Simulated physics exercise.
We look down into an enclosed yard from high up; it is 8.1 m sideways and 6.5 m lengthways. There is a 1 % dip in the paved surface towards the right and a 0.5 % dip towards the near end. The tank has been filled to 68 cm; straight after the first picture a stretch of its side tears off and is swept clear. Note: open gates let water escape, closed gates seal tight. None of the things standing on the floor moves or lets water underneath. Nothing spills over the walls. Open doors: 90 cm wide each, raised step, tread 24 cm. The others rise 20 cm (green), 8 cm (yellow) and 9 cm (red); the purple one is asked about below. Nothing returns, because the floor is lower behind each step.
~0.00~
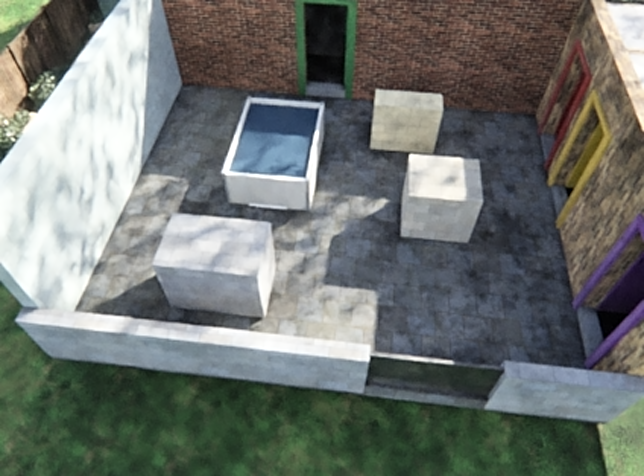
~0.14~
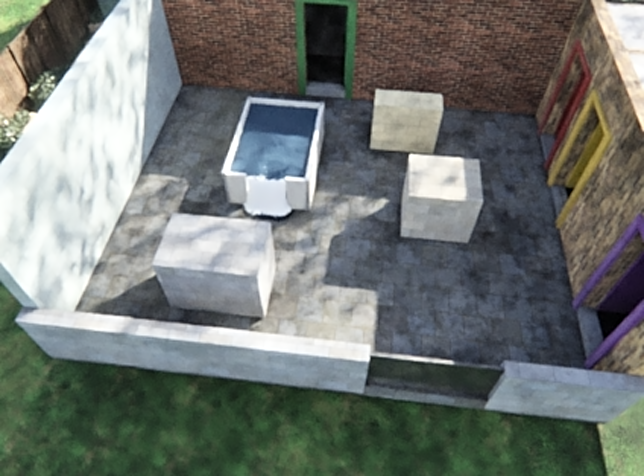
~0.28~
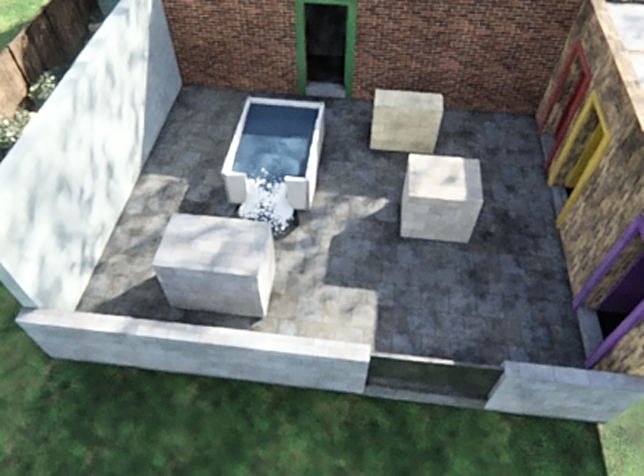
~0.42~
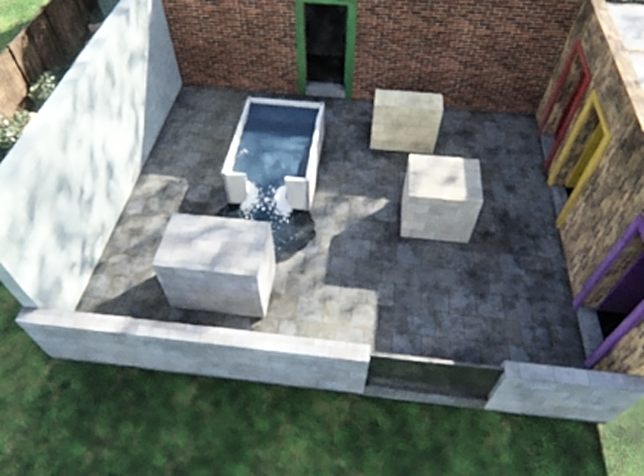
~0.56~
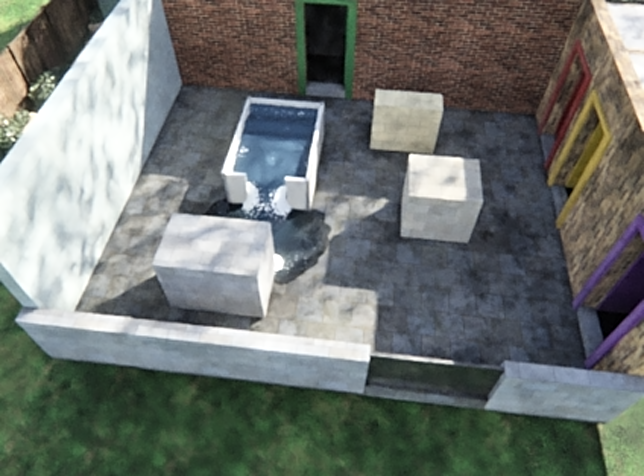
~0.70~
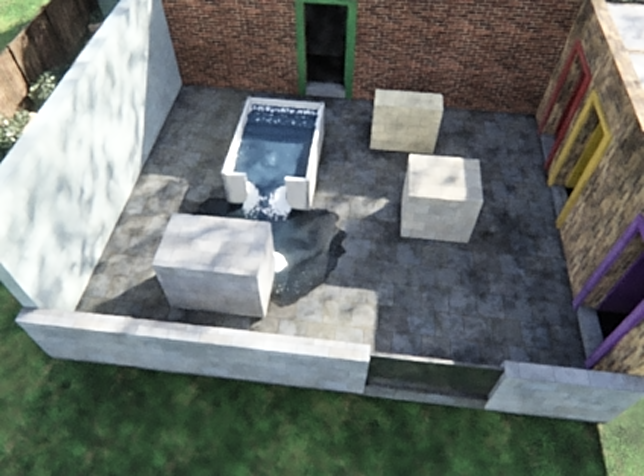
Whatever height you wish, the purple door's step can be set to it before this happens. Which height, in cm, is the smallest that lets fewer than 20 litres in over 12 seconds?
The smallest is roughly 12.5 cm.
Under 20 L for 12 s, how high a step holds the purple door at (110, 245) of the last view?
Around 14.5 cm would do it.
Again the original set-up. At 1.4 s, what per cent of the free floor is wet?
Wet: Close to 15 %.
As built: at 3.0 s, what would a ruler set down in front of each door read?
Purple door 1 cm, green door 0 cm, yellow door 0 cm, red door 0 cm.
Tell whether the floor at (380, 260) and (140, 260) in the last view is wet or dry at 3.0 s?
Taking them in turn, they come out submerged and submerged.
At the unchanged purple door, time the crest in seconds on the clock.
Around 4.0 seconds.
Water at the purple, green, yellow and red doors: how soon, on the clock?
Purple at 3.2 s, green at 6.0 s, yellow at 4.5 s and red at 5.5 s.
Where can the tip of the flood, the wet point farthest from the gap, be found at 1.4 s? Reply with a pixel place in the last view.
Pixel: About (350, 368).
After 1.4 s water covers 15 % of the floor, deepest (40 cm) near (246, 258); it has not reached the purple door.
After 3.0 s water covers 35 % of the floor, deepest (24 cm) near (246, 258); it has not reached the purple door.
After 12.0 s water covers 90 % of the floor, deepest (10 cm) near (570, 330); 10 cm at the purple door, 5 litres in over its 16 cm step.
At the purple door as built, the water arrived by 3.2 s and peaked near 17 cm at 4.0 s.
With a step of 11 cm, 35 litres would have come in within the 12 s; with 14.5 cm, 9 litres. So under 20 litres takes about 12.5 cm.
